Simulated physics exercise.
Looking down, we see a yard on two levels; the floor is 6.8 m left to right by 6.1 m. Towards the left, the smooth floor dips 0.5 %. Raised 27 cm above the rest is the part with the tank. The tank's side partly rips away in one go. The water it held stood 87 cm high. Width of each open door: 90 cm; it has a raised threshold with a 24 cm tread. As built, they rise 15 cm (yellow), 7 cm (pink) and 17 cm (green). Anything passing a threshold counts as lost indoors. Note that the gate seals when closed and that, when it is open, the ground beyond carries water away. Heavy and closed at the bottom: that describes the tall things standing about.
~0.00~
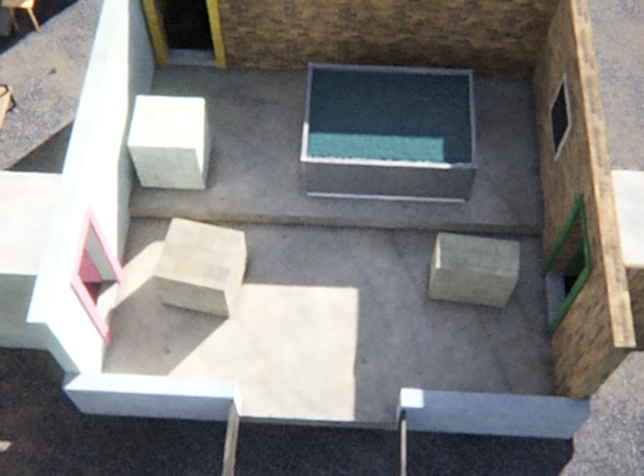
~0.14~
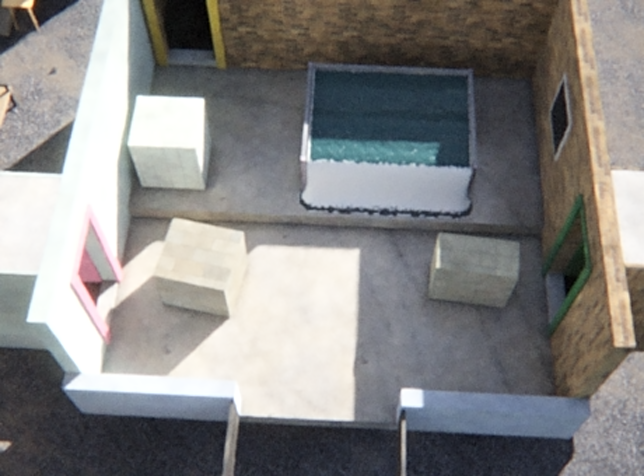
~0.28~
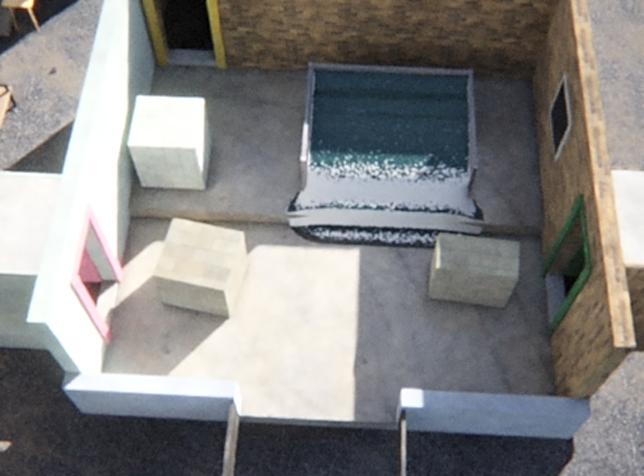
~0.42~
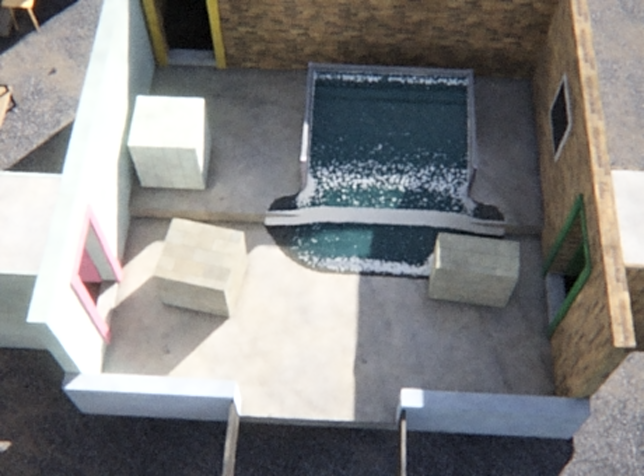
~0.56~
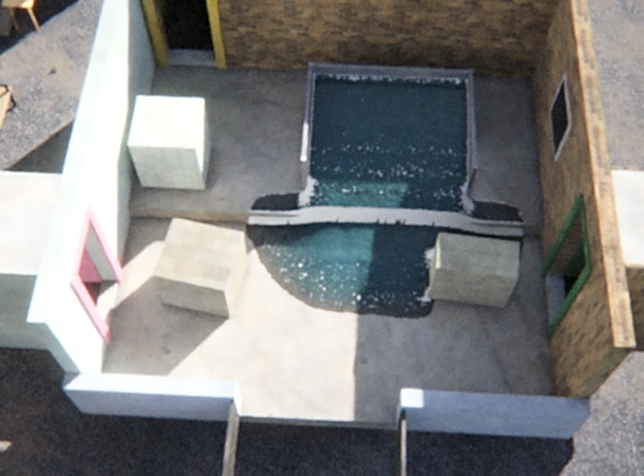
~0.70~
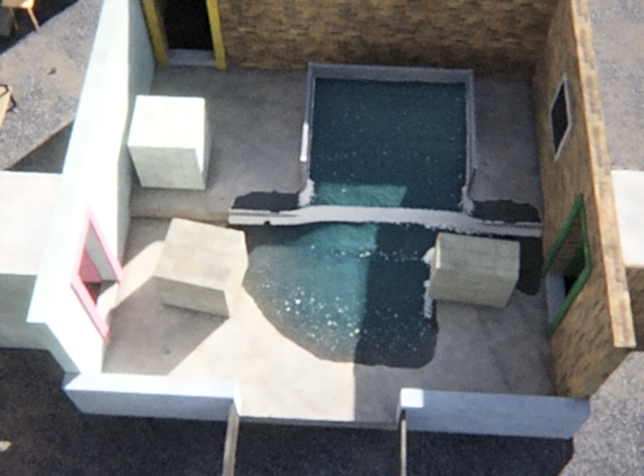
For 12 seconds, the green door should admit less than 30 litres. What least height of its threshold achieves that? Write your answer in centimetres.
Close to 15 cm is just enough.
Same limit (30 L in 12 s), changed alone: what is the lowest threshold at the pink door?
The pink door needs around 8.5 cm.
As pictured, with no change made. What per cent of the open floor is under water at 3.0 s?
Approximately 60 % of the floor.
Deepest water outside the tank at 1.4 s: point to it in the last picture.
At about pixel (436, 257).
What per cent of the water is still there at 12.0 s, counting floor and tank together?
Water still present: Approx. 36 %.
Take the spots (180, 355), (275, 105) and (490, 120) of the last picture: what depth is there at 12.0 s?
Going through the spots in order gives 8, 0 and 1 centimetres.
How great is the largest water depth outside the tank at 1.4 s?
Max depth: About 51 cm.
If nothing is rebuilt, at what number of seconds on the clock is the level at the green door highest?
4.5 s.
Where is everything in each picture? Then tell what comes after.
The first frame shows the tank at (389, 117) is whole and still, 87 cm deep; the green door at (564, 274) is dry.
In the second frame, the gap is at (386, 185), the front 0.3 m out at (319, 209); the back of the tank holds 87 cm.
In the third frame, the gap is at (386, 186), the front 0.7 m out at (322, 239); the back of the tank holds 86 cm.
In the fourth frame, the front is at (320, 269), 1.3 m from the gap at (386, 187); 4.0 m2 of floor is wet, 77 cm left at the back.
In the fifth frame, the front is at (337, 307), 1.9 m from the gap at (386, 188); 6.2 m2 of floor is wet, 74 cm left at the back.
In the sixth frame, water pours out at (386, 188) and has run 2.8 m, to (338, 358); about 11 cm deep outside, 72 cm at the back; 0.4 m in a straight line remain to the green door at (564, 274).
After 1.4 s water covers 45 % of the floor, deepest (51 cm) near (436, 257); 16 cm at the green door, 1 litre in over its 17 cm threshold.
After 3.0 s water covers 60 % of the floor, deepest (32 cm) near (512, 412); 14 cm at the green door, 14 litres in over its 17 cm threshold.
After 12.0 s water covers 60 % of the floor, deepest (12 cm) near (98, 392); 7 cm at the green door, 19 litres in over its 17 cm threshold.
At the green door as built, the water arrived by 0.9 s and peaked near 17 cm at 4.6 s.
With a threshold of 13 cm, 47 litres would have come in within the 12 s; with 17.5 cm, 18 litres. So under 30 litres takes about 15 cm.
